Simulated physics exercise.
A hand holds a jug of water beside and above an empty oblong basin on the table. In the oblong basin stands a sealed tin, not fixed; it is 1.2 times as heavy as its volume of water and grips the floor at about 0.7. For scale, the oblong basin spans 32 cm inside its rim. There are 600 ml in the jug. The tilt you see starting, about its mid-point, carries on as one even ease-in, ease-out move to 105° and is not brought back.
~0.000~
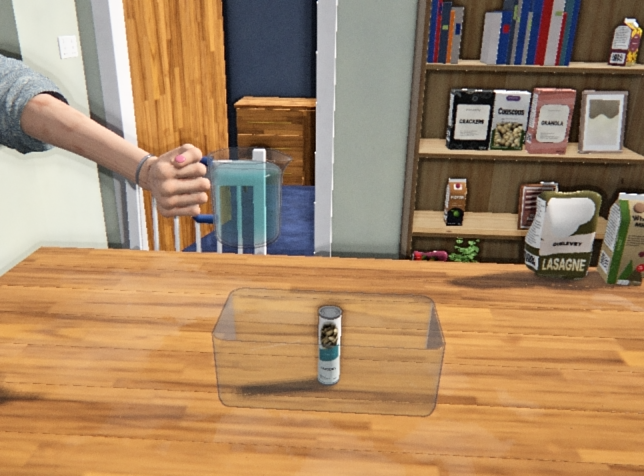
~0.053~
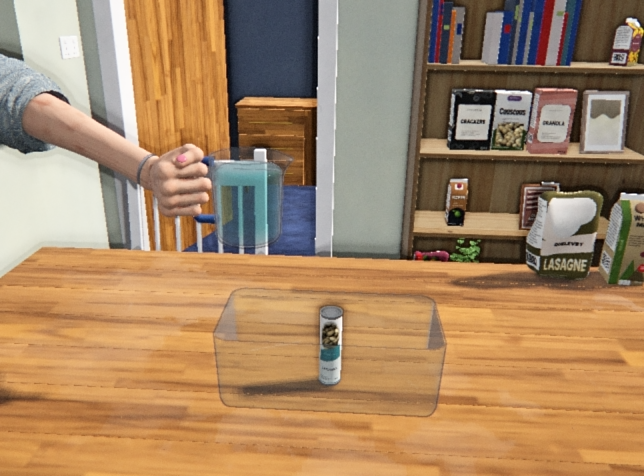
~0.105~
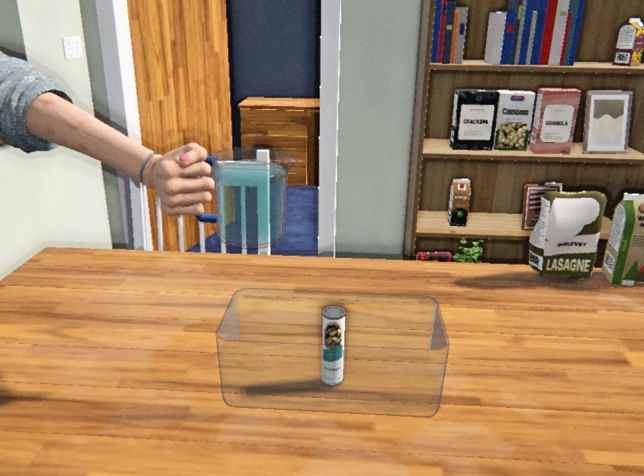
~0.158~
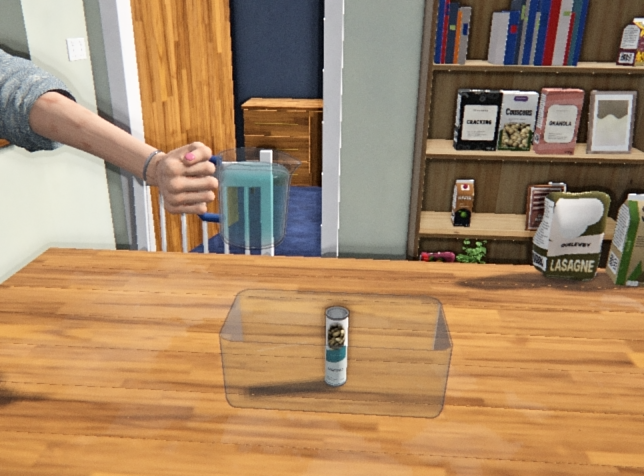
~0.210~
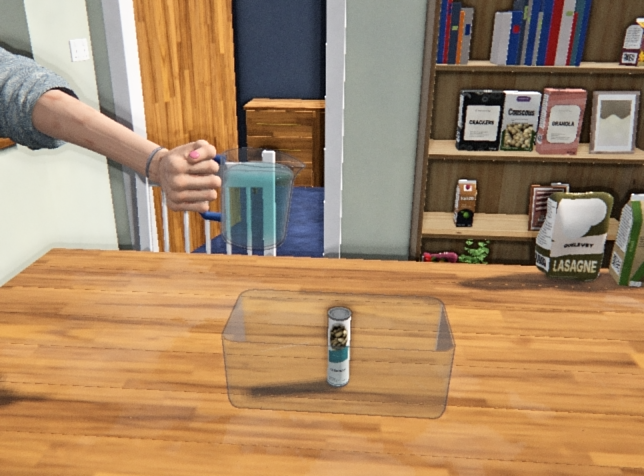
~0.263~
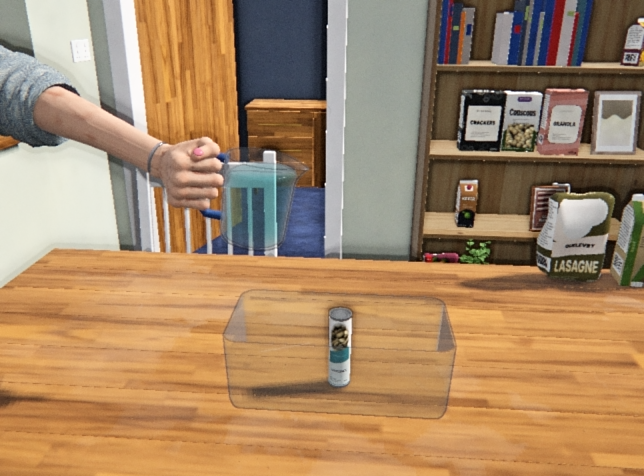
At first, a hand at the left holds a clear jug of blue water upright above a wooden table, beside an empty, see-through oblong basin with a small tin standing at it. Then the hand slowly tilts the jug slightly to the right, and the view shifts a little.
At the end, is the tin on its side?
It keeps standing.
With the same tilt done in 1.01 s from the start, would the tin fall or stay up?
Then it remains upright.
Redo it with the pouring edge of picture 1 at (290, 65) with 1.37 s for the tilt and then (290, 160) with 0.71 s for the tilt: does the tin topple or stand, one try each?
First it keeps standing; then it stays up.
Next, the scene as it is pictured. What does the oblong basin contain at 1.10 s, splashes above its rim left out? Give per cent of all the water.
Near 44 in a hundred.
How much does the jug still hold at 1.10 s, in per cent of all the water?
Some 32 per cent.
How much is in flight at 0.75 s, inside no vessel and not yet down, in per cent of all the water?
Near 14 in a hundred.
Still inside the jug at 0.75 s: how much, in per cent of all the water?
Some 84 per cent.
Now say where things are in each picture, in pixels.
In the first frame, it leans 0°; its right rim is at (292, 158); the water meets the walls at (213, 166) and (281, 169); the oblong basin's rim runs from (222, 313) to (439, 322); the tin's top is at (330, 315).
In the second frame, it leans 0°; its right rim is at (294, 159); the water meets the walls at (215, 167) and (283, 169).
In the third frame, it leans 2°; its right rim is at (297, 160); the water meets the walls at (218, 167) and (286, 170).
In the fourth frame, it leans 3°; its right rim is at (302, 162); the water meets the walls at (222, 167) and (290, 171).
In the fifth frame, it leans 6°; its right rim is at (306, 165); the water meets the walls at (227, 168) and (294, 171).
In the sixth frame, it leans 9°; its right rim is at (309, 168); the water meets the walls at (228, 170) and (298, 172).
Then, 0.75 s in, the tilt is 60° and 84 per cent is still to pour; the tin stands where it began.
Then, 1.10 s in, the tilt is 95° and 31 per cent is still to pour; the tin stands where it began.
Then, 1.47 s in, the tilt is 105° and 2 per cent is still to pour; the tin stands where it began.
Then, 1.87 s in, the tilt is 105° and 0 per cent is still to pour; the tin stands where it began.
Finally, the tin stands where it began.
